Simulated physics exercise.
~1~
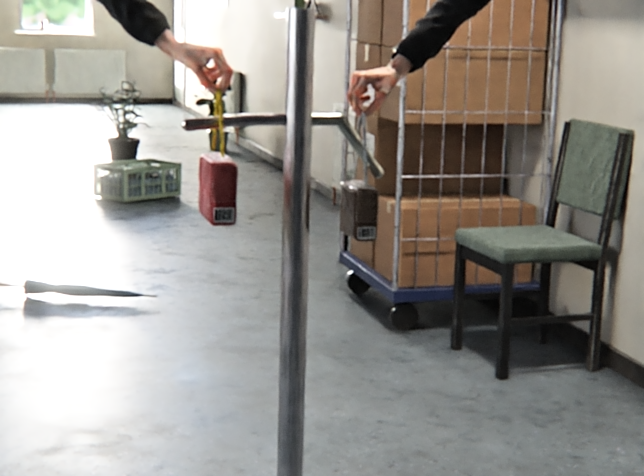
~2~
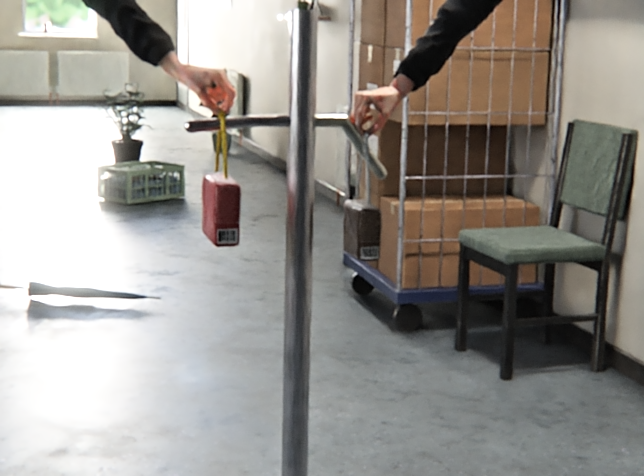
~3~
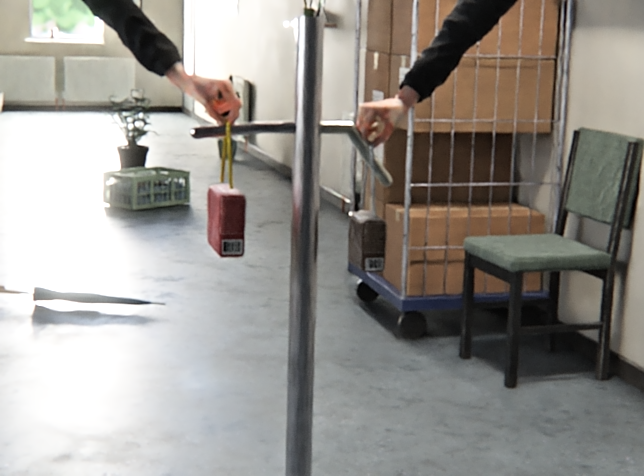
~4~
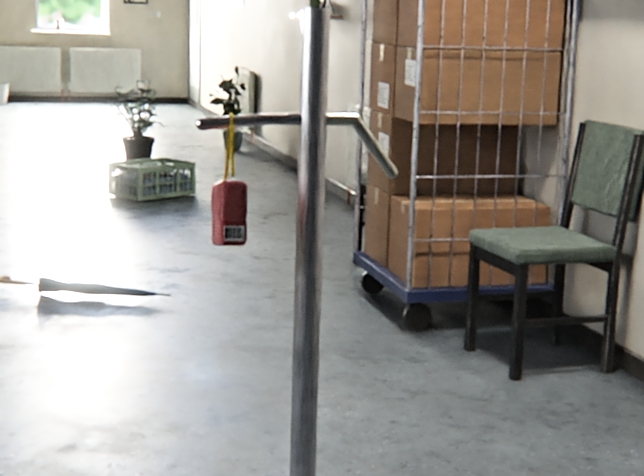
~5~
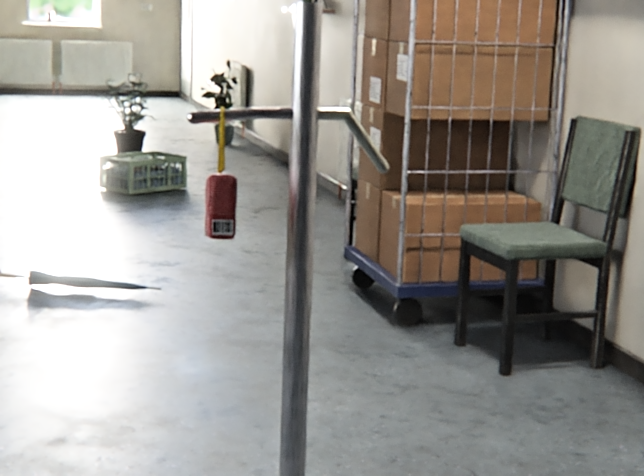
Red pouch staying hung by its yellow loop on a metal stand, brown pouch dropping out of view after two hands lower both.
